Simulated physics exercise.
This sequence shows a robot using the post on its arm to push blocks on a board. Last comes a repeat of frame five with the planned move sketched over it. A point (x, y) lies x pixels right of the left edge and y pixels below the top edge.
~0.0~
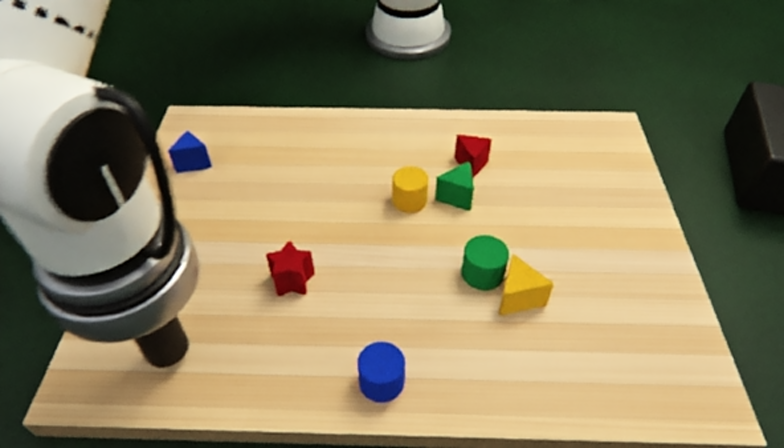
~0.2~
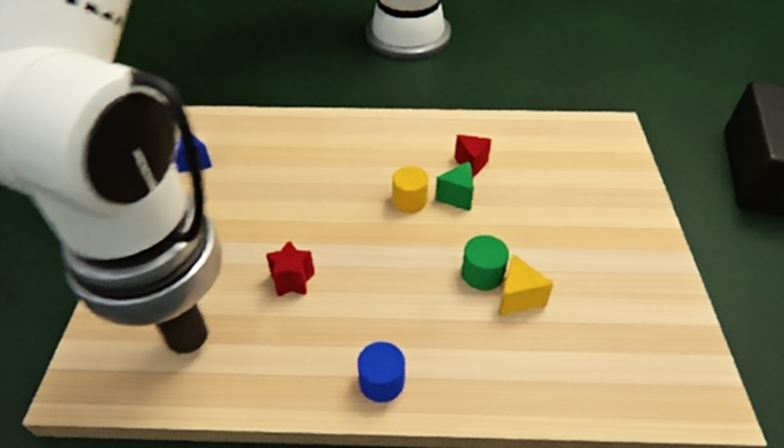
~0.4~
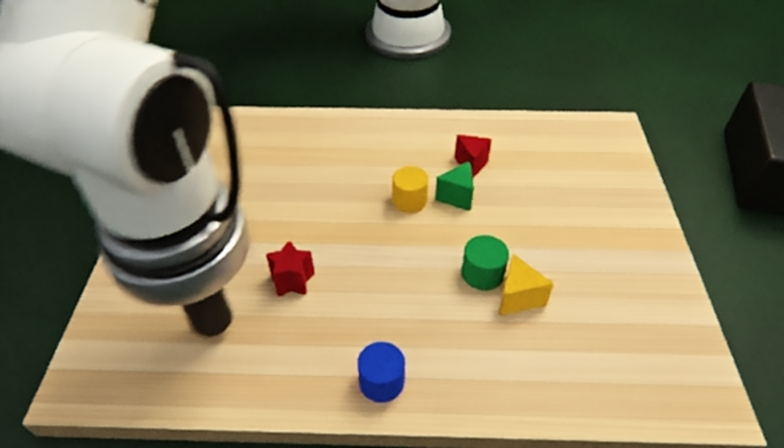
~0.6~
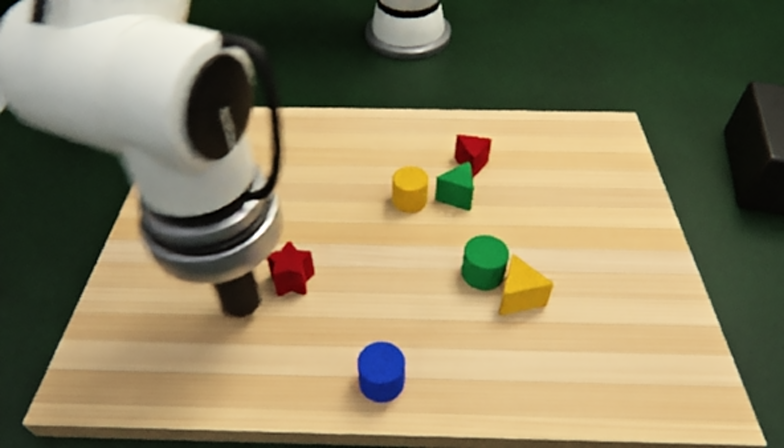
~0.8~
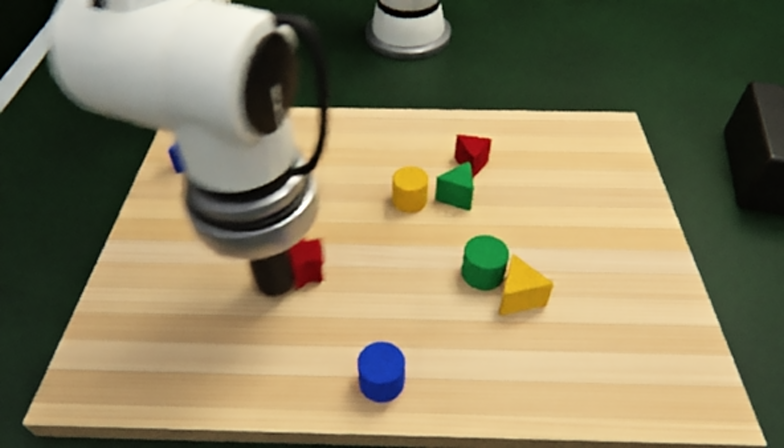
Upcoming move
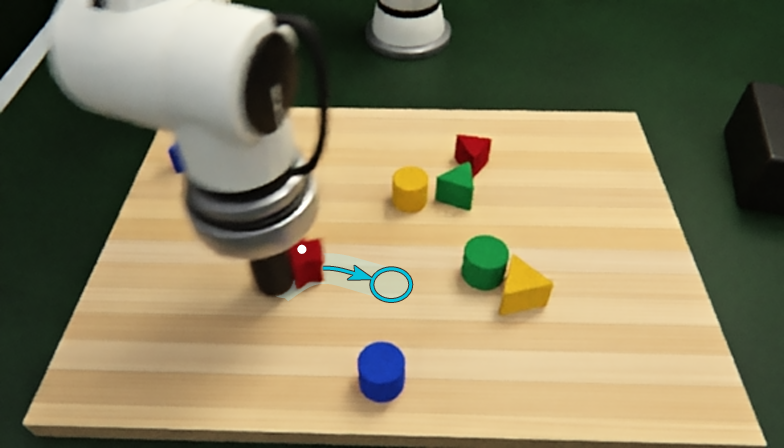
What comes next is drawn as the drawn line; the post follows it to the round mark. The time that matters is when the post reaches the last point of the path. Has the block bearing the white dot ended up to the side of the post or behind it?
The answer is yes.
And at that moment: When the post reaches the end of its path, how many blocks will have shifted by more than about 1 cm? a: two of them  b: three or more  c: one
c
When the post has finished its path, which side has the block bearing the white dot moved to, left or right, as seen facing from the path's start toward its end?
Sideways, to the left.
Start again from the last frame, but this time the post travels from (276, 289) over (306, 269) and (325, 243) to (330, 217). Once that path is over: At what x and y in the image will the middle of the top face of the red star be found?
If I read the scene right, the answer is (361, 200).
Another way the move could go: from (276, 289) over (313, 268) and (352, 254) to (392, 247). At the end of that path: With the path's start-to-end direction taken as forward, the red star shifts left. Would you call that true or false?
Verdict: True.
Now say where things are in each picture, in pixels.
Lower end of the post (167, 349), tops of blocks, red star (288, 258), green circle (487, 251), in the first frame.
Post (187, 335), blocks as before, in the second frame.
Post (212, 319), blocks as before, in the third frame.
Post (241, 301), blocks as before, in the fourth frame.
Post (274, 281), red star (302, 249), green circle (487, 251), in the fifth frame.
The drawn path runs from (276, 289) via (313, 270) and (352, 273), ending at (391, 284); the dot is on the red star.
On the path given first. One third of the way, post (311, 261); red star (338, 230).
Two thirds of the way, post (353, 265); red star (362, 225), turned 35° anticlockwise.
At the end, post (391, 276); red star (363, 225), turned 45° anticlockwise; green circle not moved.
